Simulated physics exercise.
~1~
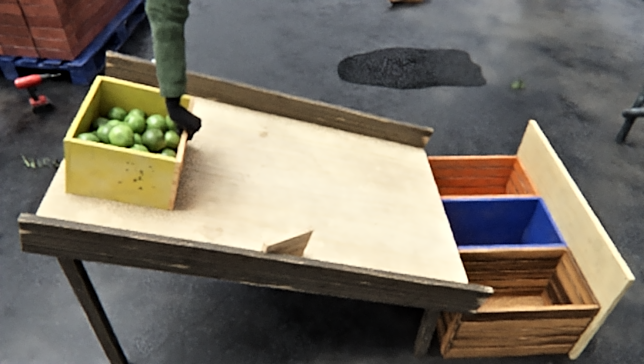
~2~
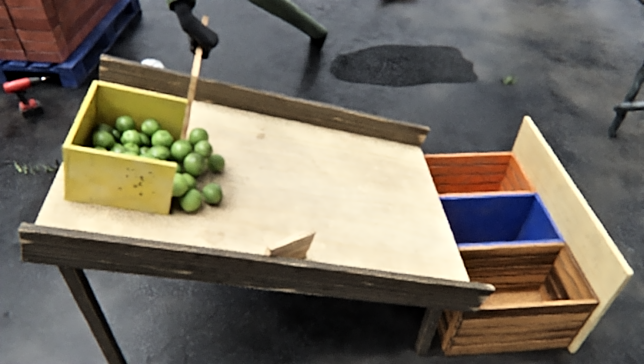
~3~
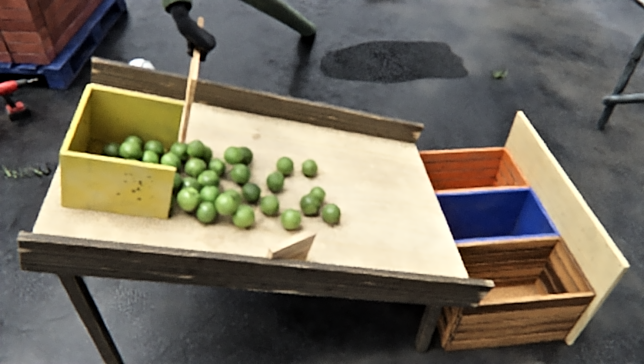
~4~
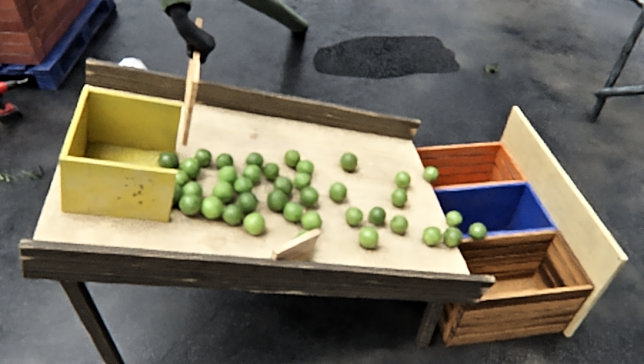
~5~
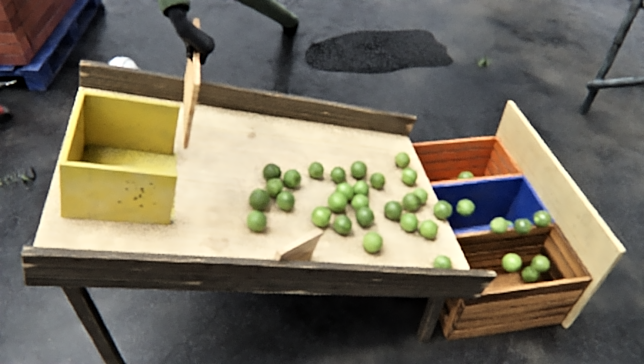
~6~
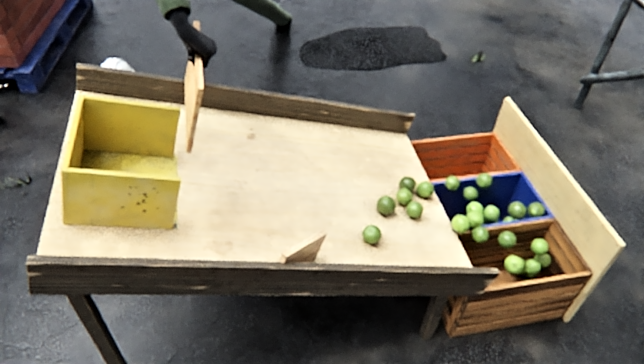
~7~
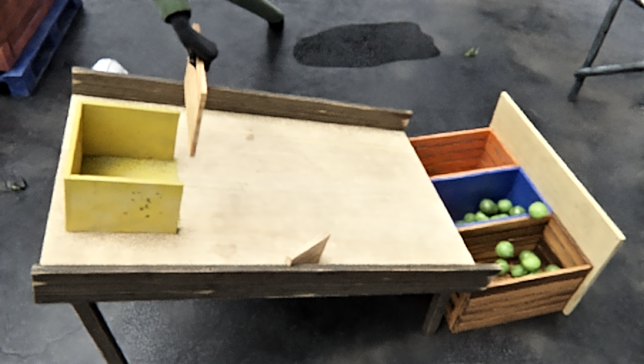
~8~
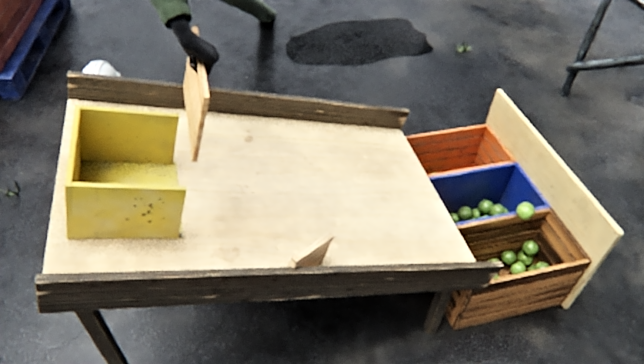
On dark, damp-looking pavement, a pale sloping table with weathered side rails is seen from above and to one side. A yellow pen full of green apples sits at its left end, while an orange bin, a blue tote and a wooden tote wait at the right. A black-gloved hand lifts a wooden gate, and the apples spill out and roll rightward, spreading around a small angled board. They drop off the far edge in a stream until the pen and table are empty. Most rest in the blue and wooden totes, with few going into the orange bin.
